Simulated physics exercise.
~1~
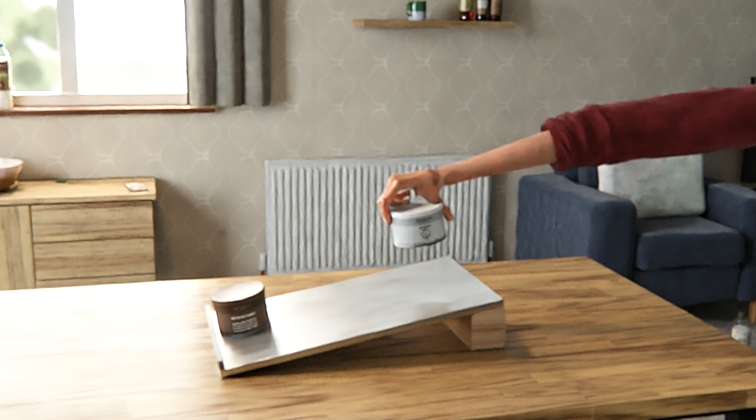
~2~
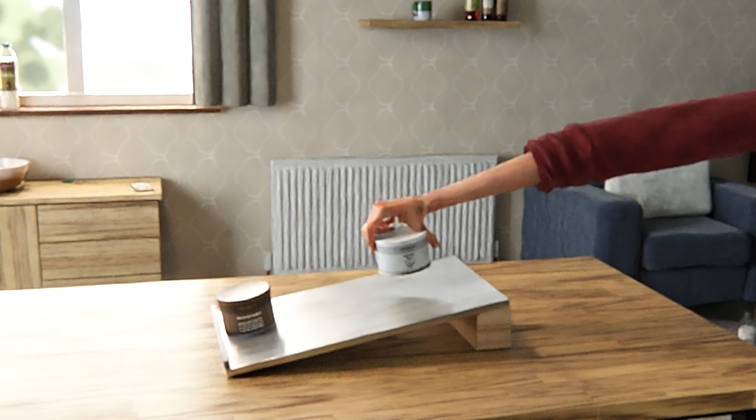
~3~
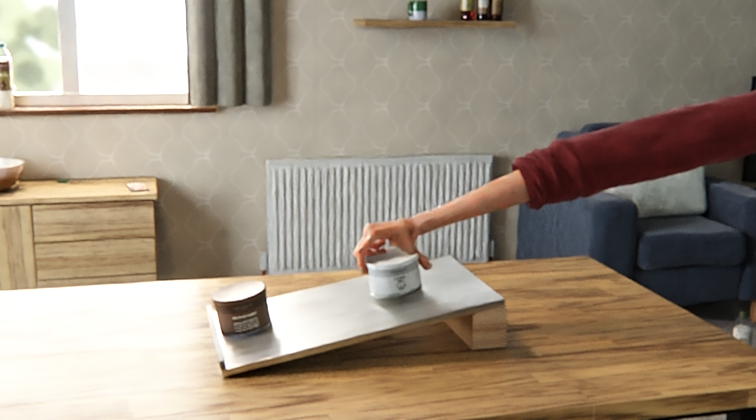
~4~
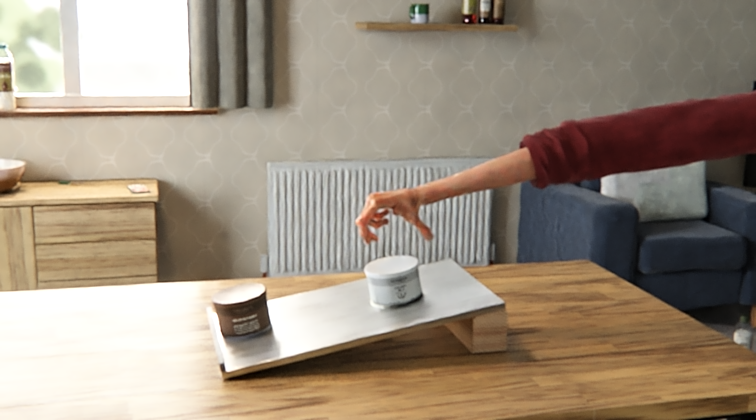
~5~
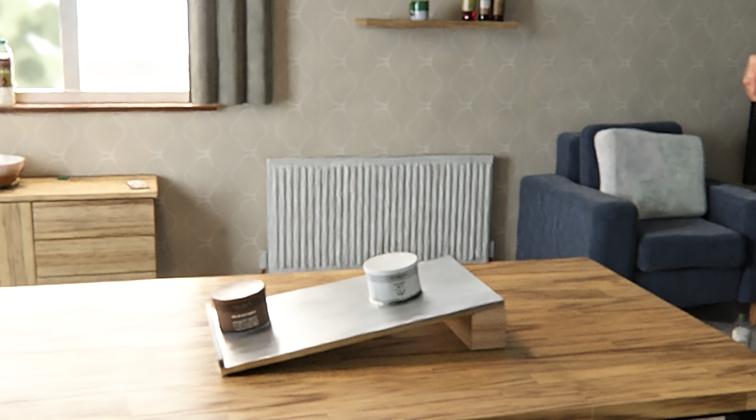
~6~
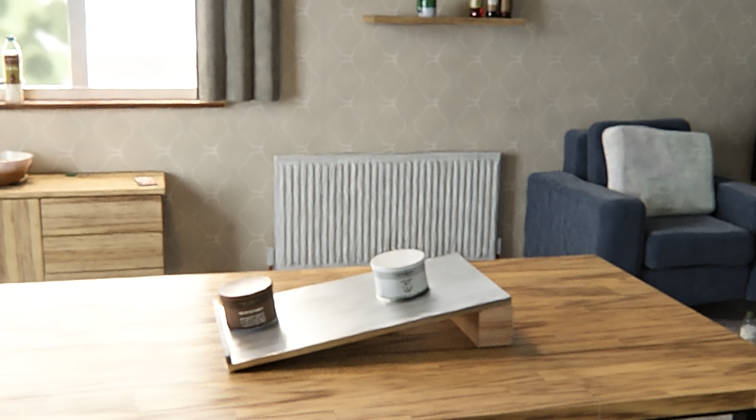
The footage shows a hand in a red sleeve lowering a white tub onto a sloping board propped on a block, above a brown tub near the lower end. The hand lets go and withdraws to the right, and both tubs stay in place.
